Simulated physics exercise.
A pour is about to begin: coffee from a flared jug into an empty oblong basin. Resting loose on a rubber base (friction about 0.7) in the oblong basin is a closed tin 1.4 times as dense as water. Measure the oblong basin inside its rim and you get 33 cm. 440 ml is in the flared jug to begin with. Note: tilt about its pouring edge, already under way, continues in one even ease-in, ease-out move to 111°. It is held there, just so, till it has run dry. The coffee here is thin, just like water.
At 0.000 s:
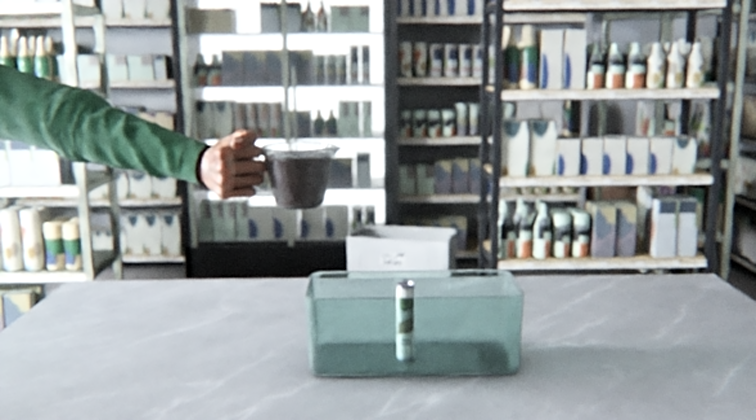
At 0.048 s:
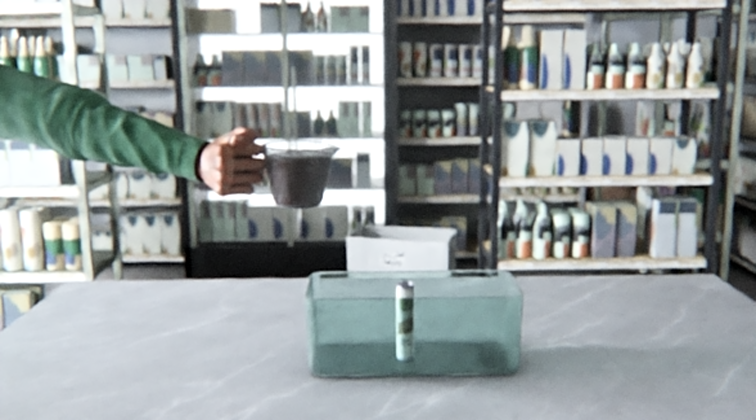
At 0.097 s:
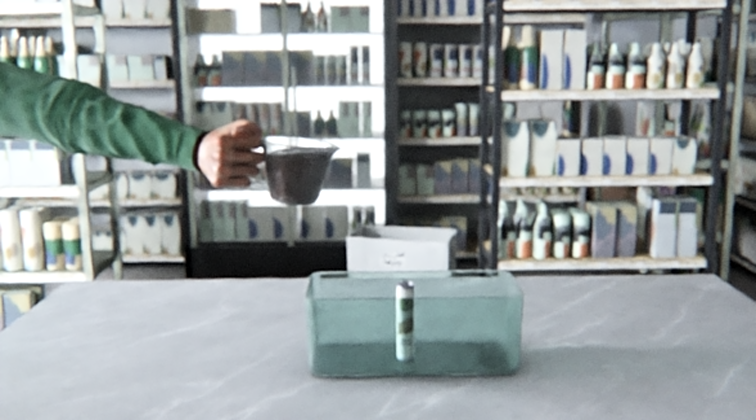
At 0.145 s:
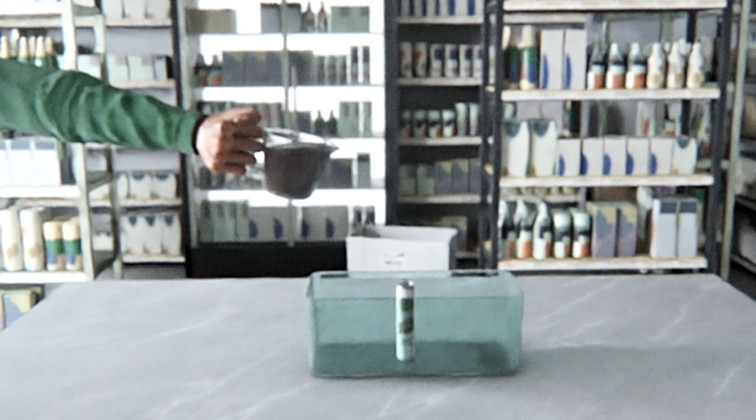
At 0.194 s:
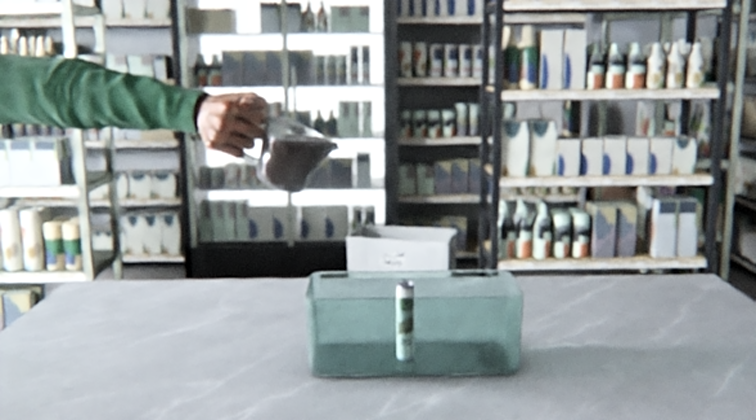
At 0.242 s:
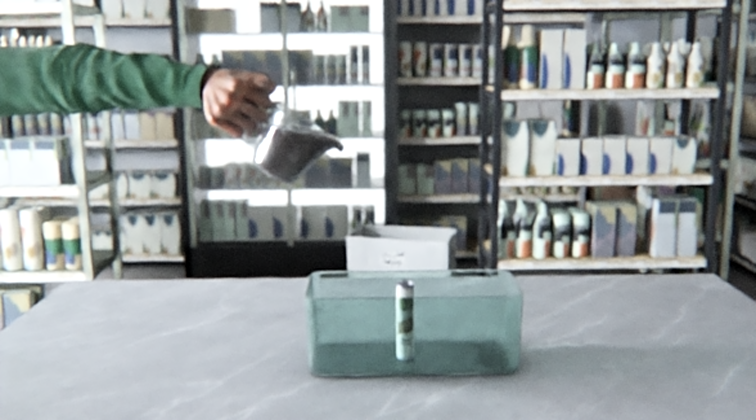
A hand in a green sleeve held a clear jug of dark liquid above a greenish see-through basin on a gray counter, then steadily tilted it to the right, with shop shelves behind.
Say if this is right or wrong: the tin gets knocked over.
Wrong, it stays standing.
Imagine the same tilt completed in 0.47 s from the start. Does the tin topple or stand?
It stays steady, then.
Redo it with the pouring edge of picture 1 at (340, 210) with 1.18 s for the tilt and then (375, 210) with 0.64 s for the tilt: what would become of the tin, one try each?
Try 1: Tipped over; try 2: Still standing.
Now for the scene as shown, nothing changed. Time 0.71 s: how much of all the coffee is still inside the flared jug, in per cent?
What remains is about 1 percent of it all.
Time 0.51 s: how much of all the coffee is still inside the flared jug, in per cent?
Roughly 42 per cent.
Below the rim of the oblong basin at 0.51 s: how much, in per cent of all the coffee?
Around 4%.
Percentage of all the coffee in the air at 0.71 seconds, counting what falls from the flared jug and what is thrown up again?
Roughly 32 per cent.
Then, 0.51 s in, the tilt is 100° and 41 per cent is still to pour; the tin stands where it began.
Then, 0.71 s in, the tilt is 111° and 1 per cent is still to pour; the tin stands where it began.
Then, 0.92 s in, the tilt is 111° and 0 per cent is still to pour; the tin stands where it began.
Then, 1.14 s in, the tilt is 111° and 0 per cent is still to pour; the tin stands where it began.
Finally, the tin stands where it began.
